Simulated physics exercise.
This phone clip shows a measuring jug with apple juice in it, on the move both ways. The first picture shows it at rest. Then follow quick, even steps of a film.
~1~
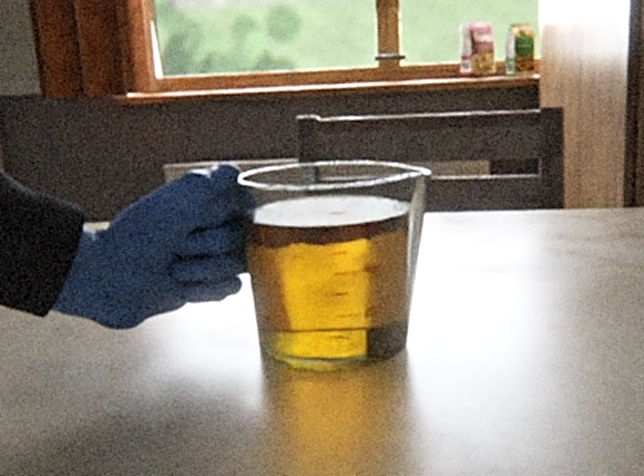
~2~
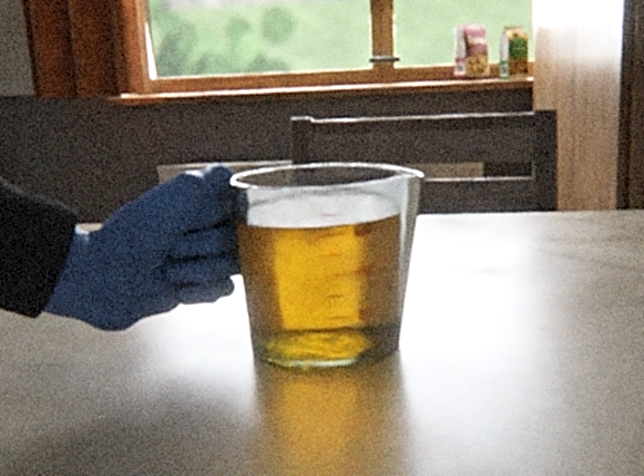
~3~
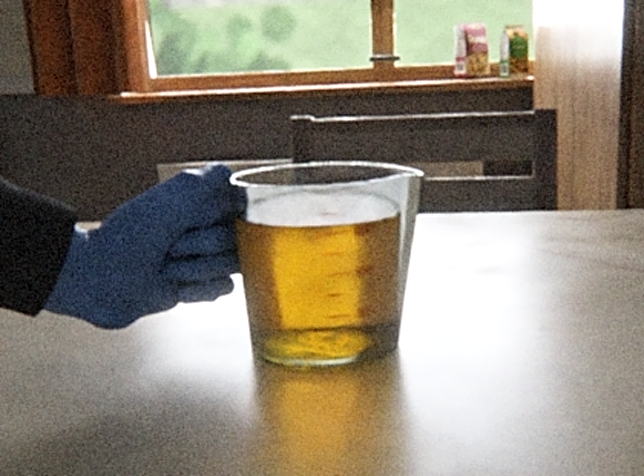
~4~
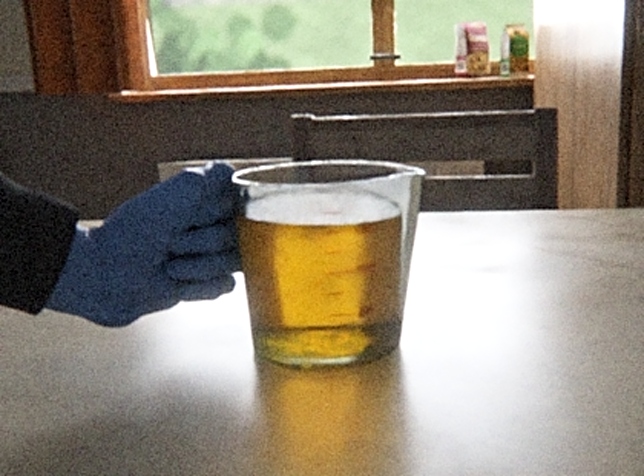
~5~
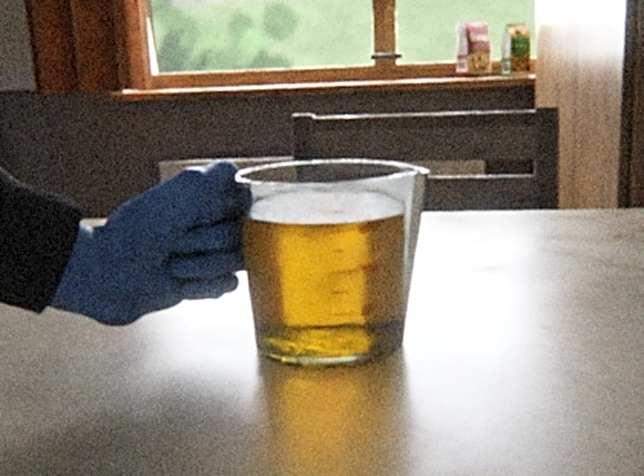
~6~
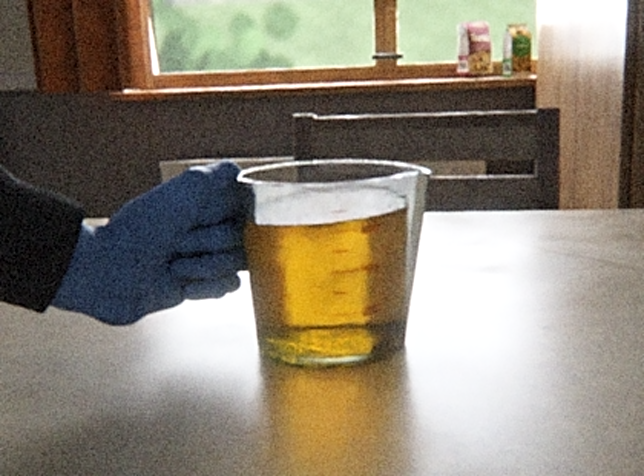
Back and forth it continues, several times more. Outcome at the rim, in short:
Does not overflow.
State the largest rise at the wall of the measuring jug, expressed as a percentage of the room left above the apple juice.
Peak: Around 50 percent.
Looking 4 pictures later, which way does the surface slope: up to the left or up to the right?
To the left-hand edge, I'd say.
A moment on, the highest wave so far climbs under half way to the rim.
When it is over, the highest wave so far climbs under half way to the rim; nothing has left it.
